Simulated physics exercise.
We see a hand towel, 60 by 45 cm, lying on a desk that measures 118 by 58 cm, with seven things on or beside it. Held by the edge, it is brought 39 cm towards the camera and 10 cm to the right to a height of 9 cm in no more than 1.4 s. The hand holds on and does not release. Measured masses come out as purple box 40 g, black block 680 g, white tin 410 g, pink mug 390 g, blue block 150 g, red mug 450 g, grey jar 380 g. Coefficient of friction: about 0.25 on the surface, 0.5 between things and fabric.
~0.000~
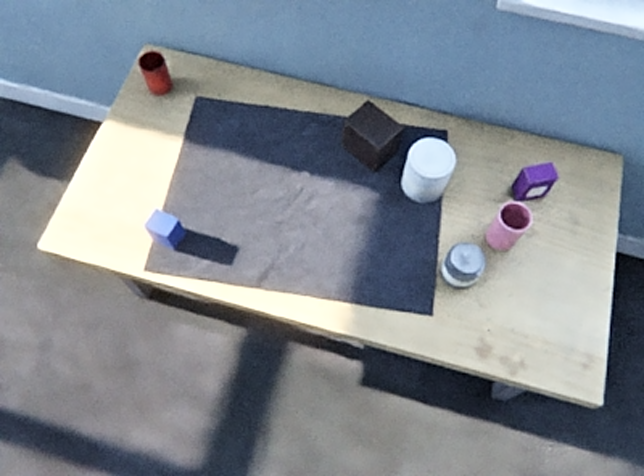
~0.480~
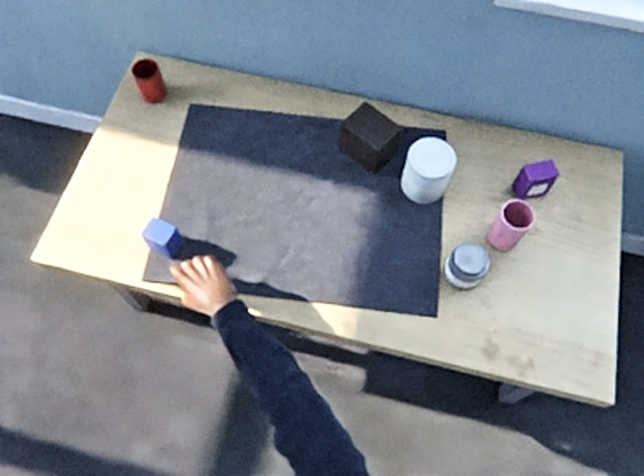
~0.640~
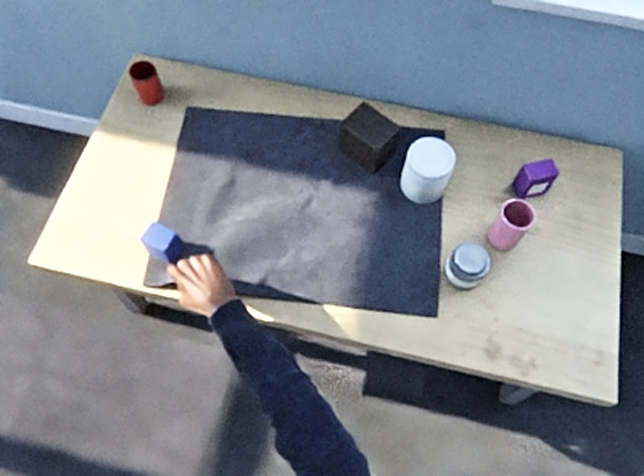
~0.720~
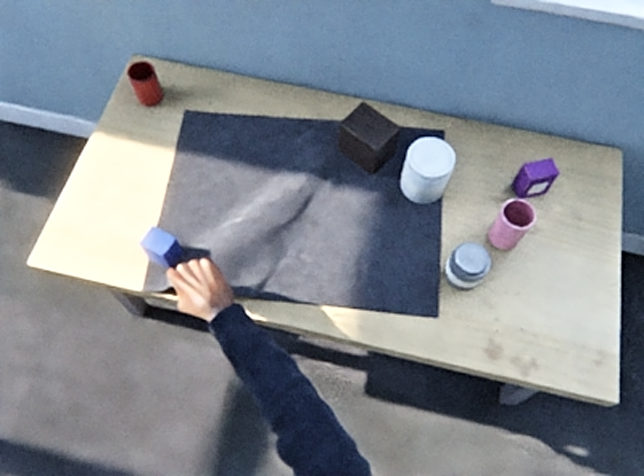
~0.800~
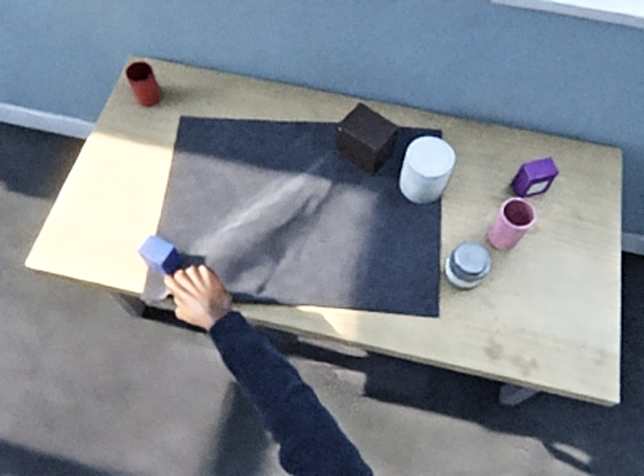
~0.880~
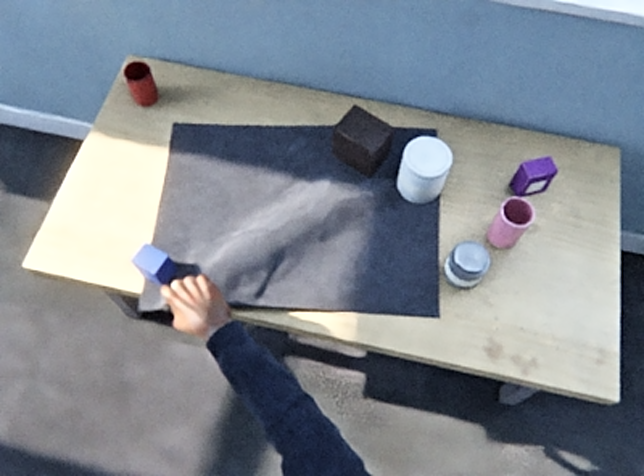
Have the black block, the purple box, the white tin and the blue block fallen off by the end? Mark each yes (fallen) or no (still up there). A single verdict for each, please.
Black block: No, purple box: No, white tin: No, blue block: Yes.
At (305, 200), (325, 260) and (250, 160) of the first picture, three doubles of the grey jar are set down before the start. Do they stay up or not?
Respectively, the copies end as follows: Gone from the top, gone from the top, gone from the top.
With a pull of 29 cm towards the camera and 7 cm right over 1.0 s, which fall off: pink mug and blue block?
Then: Pink mug stays up, blue block drops off.
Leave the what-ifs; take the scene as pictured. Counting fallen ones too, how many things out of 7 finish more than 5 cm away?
Count recorded: 3.
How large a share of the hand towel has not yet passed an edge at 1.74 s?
Roughly 40% of it.
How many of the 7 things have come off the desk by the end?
Counted result: 1.
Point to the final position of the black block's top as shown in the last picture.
It comes to rest close to (267, 243).
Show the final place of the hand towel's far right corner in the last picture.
At about (335, 205).
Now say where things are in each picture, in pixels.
The first picture shows black block (374, 124); purple box (541, 172); white tin (432, 157); blue block (161, 222); hand towel corners (143, 271) (196, 97) (448, 131) (432, 316).
The second picture shows hand towel corners (190, 103) (446, 131); grip (187, 284).
The third picture shows blue block (158, 236); hand towel corners (187, 107) (445, 131); grip (185, 284).
The fourth picture shows blue block (157, 241); hand towel corners (185, 110) (444, 131); grip (184, 288).
The fifth picture shows blue block (156, 248); hand towel corners (181, 116) (441, 130); grip (182, 295).
The sixth picture shows black block (364, 128); purple box (540, 167); white tin (428, 156); blue block (150, 258); hand towel corners (174, 123) (436, 129) (439, 318); grip (179, 305).
At 1.2 s, 85 % of the hand towel is still over the top; blue block on its side, 19 cm off its start, black block 10 cm off its start, white tin 7 cm off its start.
At 1.5 s, 65 % of the hand towel is still over the top; blue block over the edge, black block 20 cm off its start, white tin 15 cm off its start.
At 1.7 s, 40 % of the hand towel is still over the top; blue block over the edge, black block 30 cm off its start at (277, 224), white tin 23 cm off its start at (354, 232).
At 2.0 s, 30 % of the hand towel is still over the top; black block 34 cm off its start, blue block over the edge, white tin 27 cm off its start.
At 3.6 s, 30 % of the hand towel is still over the top; black block 34 cm off its start at (267, 243), blue block over the edge, white tin 27 cm off its start at (345, 250), purple box 0 cm off its start at (540, 166).
